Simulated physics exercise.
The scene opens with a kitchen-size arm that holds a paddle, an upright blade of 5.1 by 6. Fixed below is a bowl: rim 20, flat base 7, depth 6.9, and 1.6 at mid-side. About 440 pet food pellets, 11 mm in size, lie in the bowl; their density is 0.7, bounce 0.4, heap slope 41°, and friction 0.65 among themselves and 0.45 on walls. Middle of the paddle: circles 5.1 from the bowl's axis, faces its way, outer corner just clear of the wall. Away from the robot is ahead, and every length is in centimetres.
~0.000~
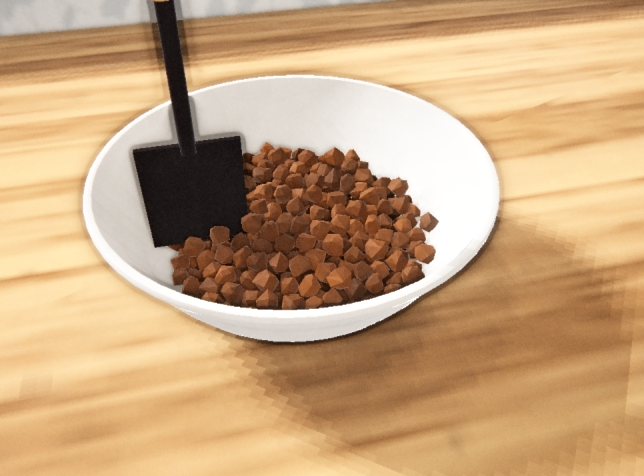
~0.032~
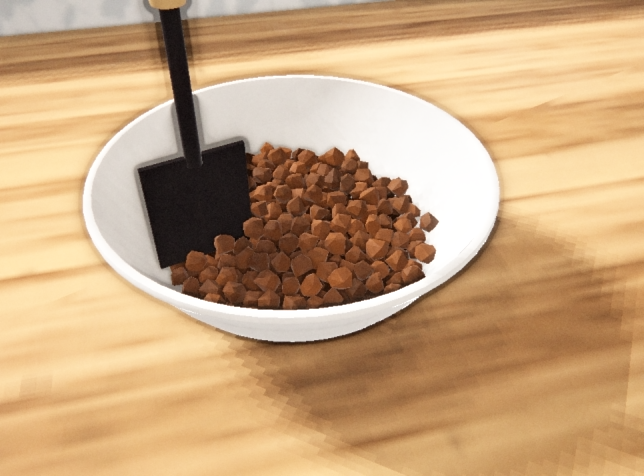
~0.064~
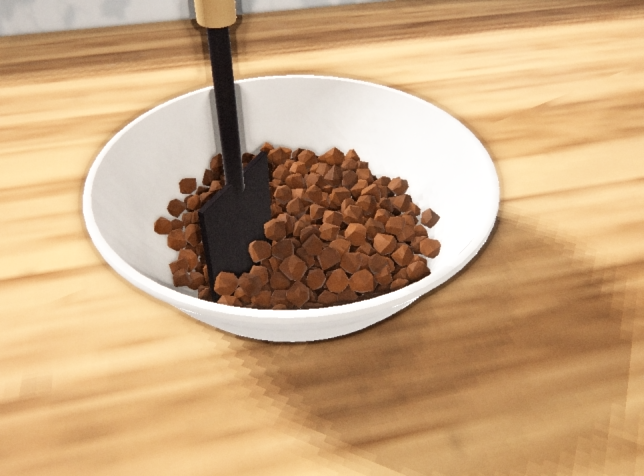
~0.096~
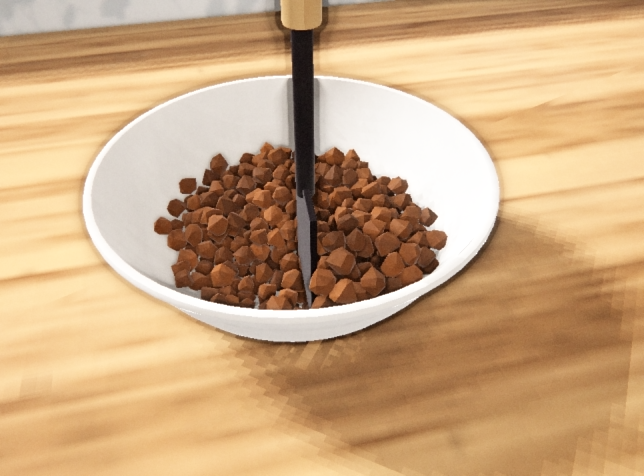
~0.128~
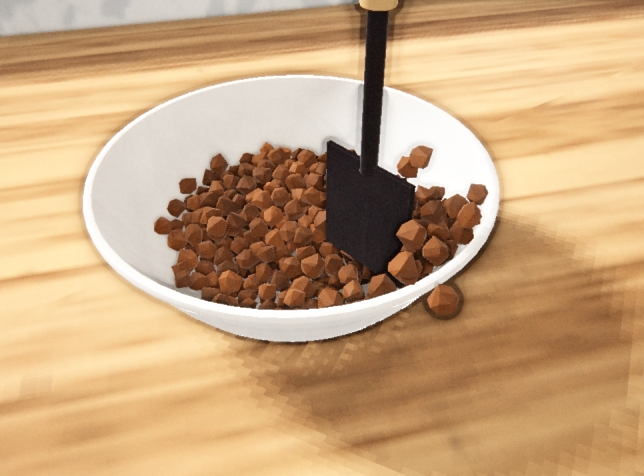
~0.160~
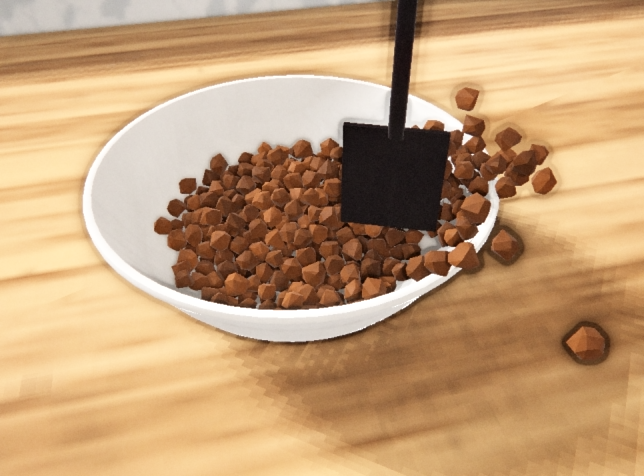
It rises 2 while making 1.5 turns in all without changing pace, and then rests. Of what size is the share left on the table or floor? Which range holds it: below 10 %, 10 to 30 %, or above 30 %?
The range 10 to 30 %.
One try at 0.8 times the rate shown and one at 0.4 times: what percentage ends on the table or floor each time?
Around 15 percent on the first try and 5 percent on the second.
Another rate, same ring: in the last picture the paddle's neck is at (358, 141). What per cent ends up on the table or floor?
It works out to roughly 15 percent.
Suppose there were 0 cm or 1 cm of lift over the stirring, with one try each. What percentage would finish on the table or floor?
Some 40 and some 30 per cent.
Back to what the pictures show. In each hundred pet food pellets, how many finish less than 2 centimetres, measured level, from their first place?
I'd say something near 55 percent.
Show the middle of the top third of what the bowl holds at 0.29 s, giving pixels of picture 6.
Roughly pixel (233, 174).
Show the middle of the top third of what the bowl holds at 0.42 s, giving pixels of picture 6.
Near (266, 225).
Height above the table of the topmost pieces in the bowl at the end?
I'd say close to 5.0 centimetres.
After 0.29 s, 301° round, highest piece 12 above the table; 384 in the bowl, 8 on the table or floor, 51 in flight or on the tool.
After 0.42 s, 85° round, highest piece 9 above the table; 356 in the bowl, 56 on the table or floor, 31 in flight or on the tool.
After 0.68 s, 180° round, highest piece 5 above the table; 352 in the bowl, 91 on the table or floor.
After 1.38 s, 180° round, highest piece 5 above the table; 352 in the bowl, 91 on the table or floor.
At rest, 352 in the bowl, 91 on the table or floor. That is 21 % on the table or floor.
